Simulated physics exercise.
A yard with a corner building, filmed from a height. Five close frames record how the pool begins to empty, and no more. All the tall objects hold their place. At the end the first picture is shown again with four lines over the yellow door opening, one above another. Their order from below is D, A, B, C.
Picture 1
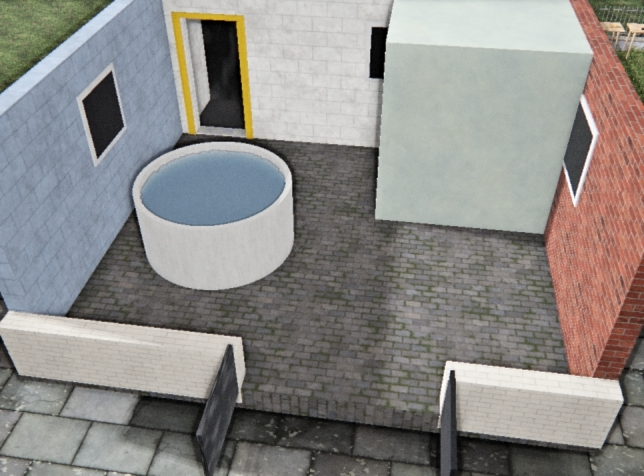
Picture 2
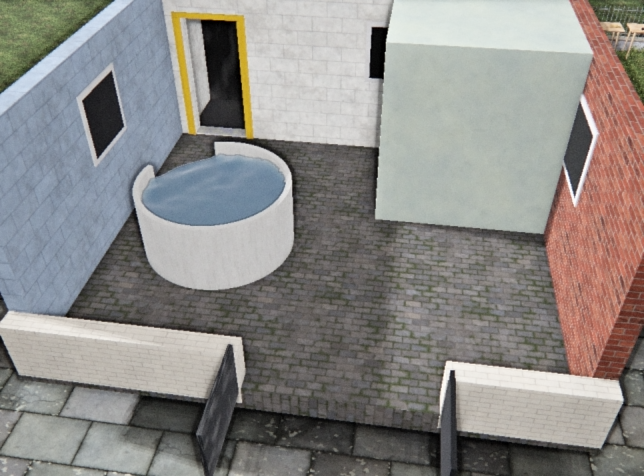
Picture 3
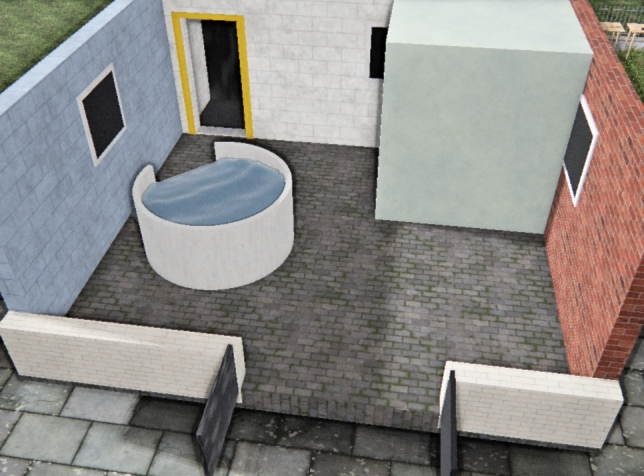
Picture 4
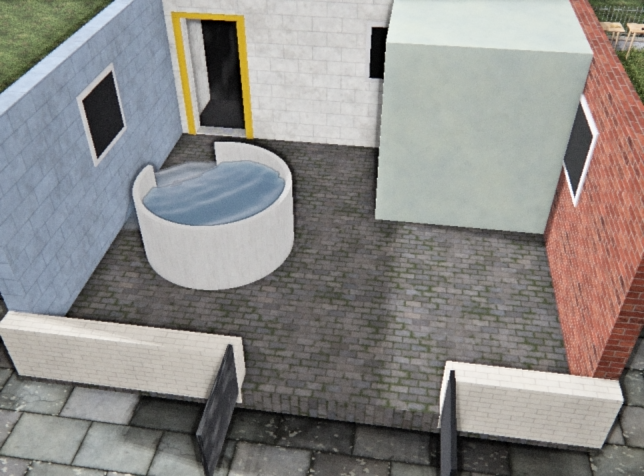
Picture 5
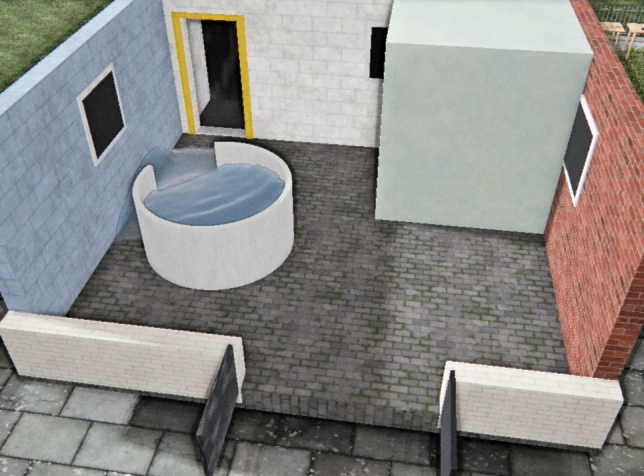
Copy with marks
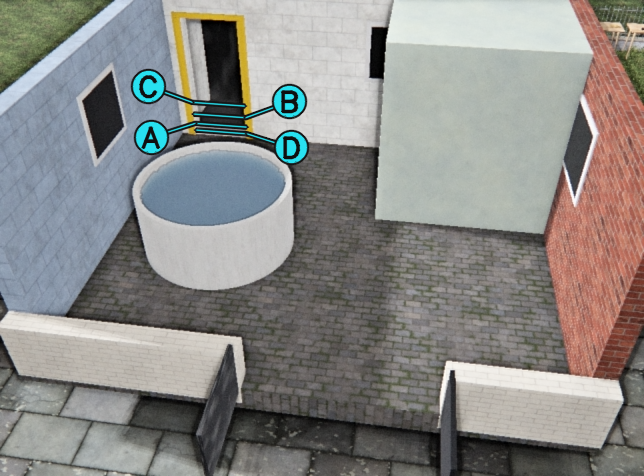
In a walled paved yard, the back rim of a round white pool opening up and rippling water spreading out behind it.
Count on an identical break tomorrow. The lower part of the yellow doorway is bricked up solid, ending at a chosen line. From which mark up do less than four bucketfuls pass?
The answer is height C.
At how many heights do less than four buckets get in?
One of the four.
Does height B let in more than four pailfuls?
Yes, it does.
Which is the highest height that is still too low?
B.
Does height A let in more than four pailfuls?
Yes, it does.
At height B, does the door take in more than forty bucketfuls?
No.
On the marked copy, A at (220, 125); B at (219, 115); C at (218, 104); D at (221, 131); from the bottom up D, A, B, C.
Choosing A, dozens of bucketfuls pour in.
Choosing B, about 12 bucketfuls get in.
Choosing C, a bucket or two gets in.
Choosing D, dozens of bucketfuls pour in.
